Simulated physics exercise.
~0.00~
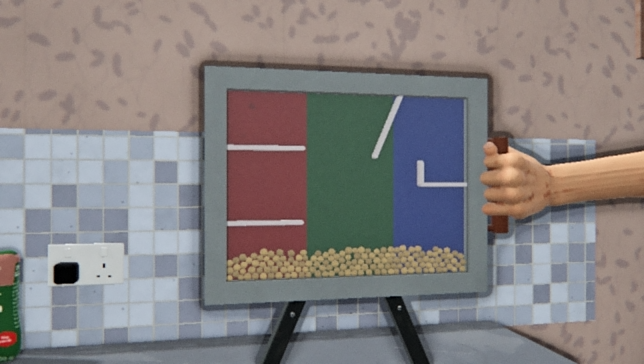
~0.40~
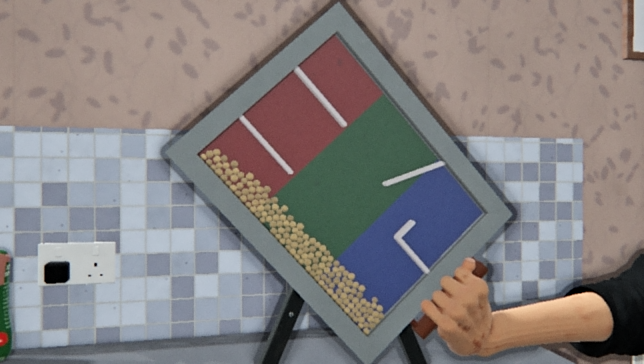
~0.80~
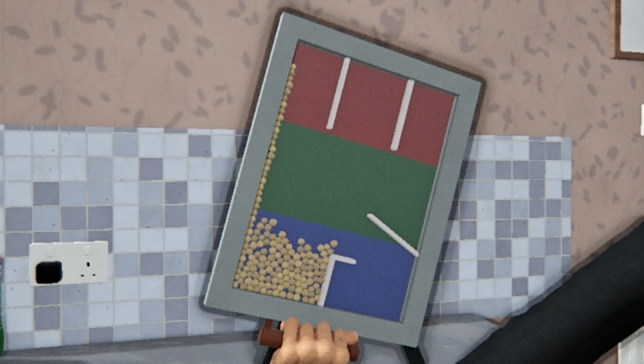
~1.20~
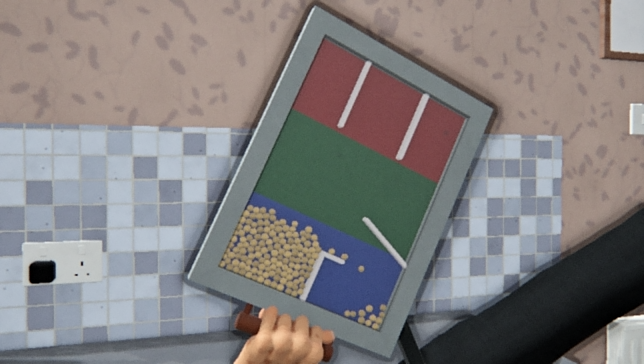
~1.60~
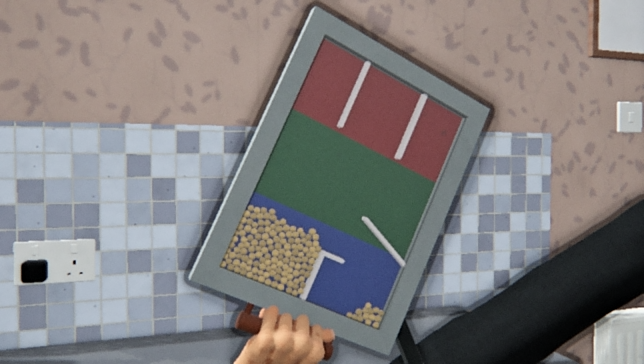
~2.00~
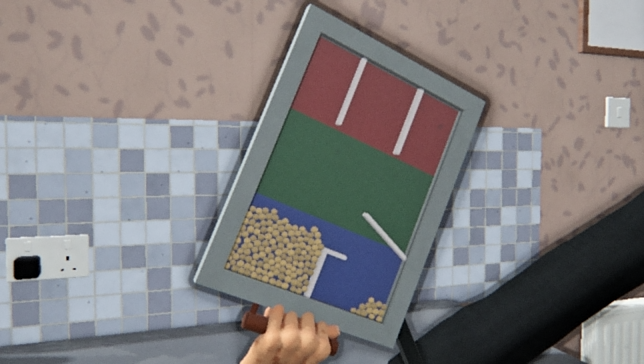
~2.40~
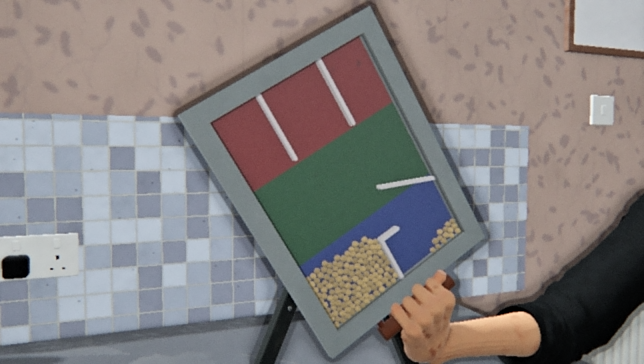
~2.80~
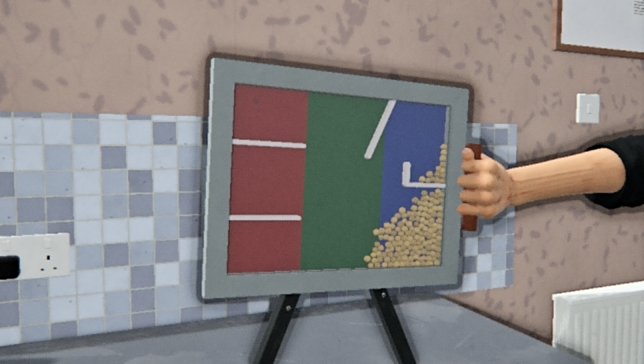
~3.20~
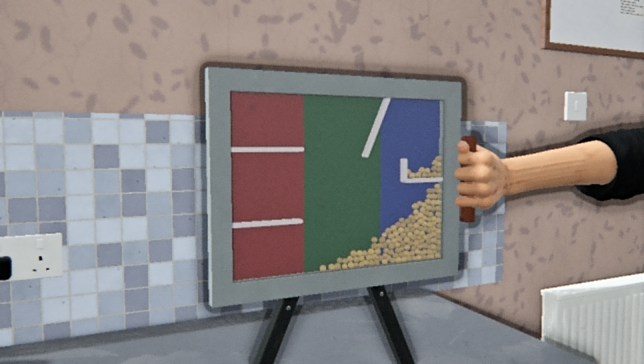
In a kitchen-like room with a speckled wall and blue-grey tiles, seen from the front with a slight sideways drift, a grey-framed shallow box stands on dark legs. Its window shows red, green and blue strips from left to right, with thin white bars and a layer of chickpeas along the bottom. A hand on the right-side handle swings the box clockwise past upright, and the chickpeas pour into the blue end, a few landing beyond a bent bar. After a pause, the hand turns it back level. The chickpeas slump into a slope, mostly in blue, some in green.
